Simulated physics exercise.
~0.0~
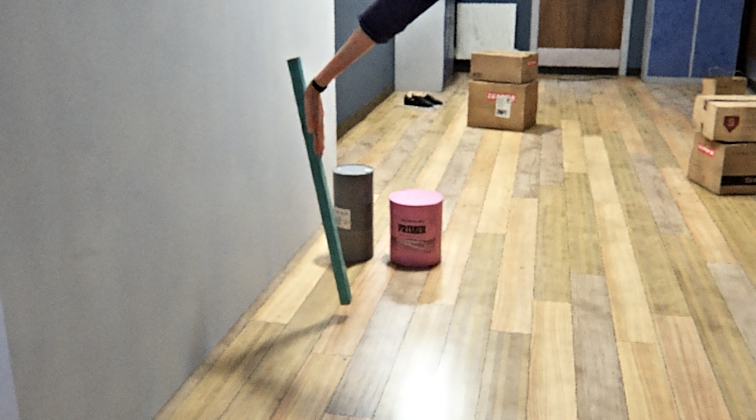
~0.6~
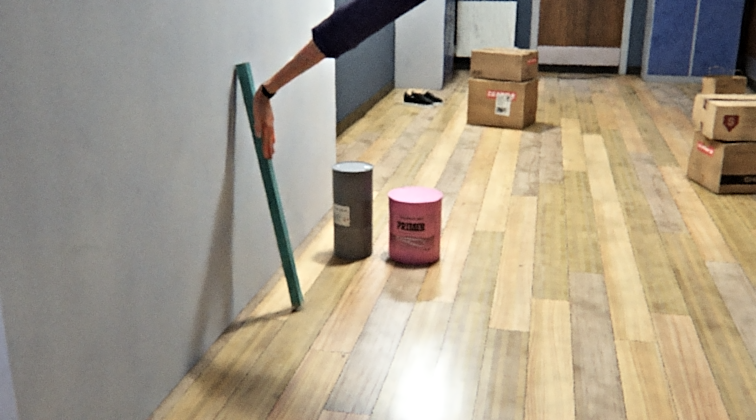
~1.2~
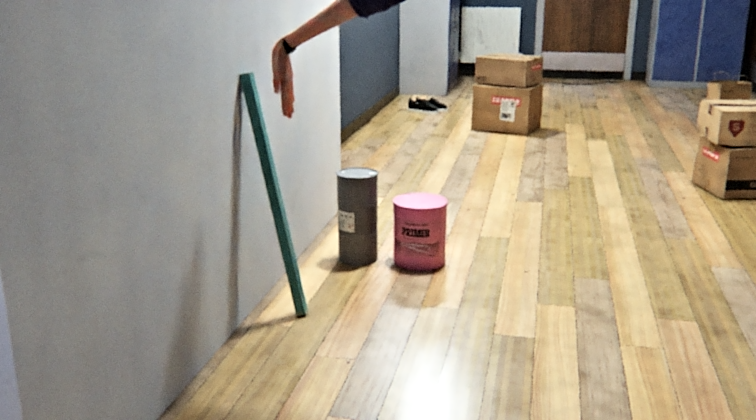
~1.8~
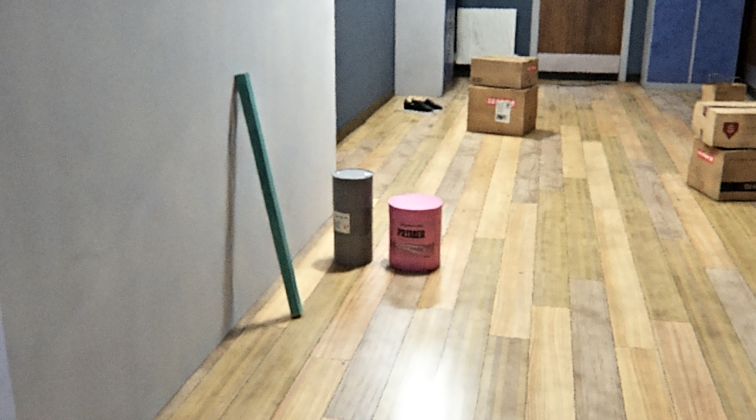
In front of a bare wall on a wooden floor, a hand moved a turquoise pole left and leaned it against the wall near a grey canister and a pink pail, then let go and drew away, and the pole stayed leaning there.
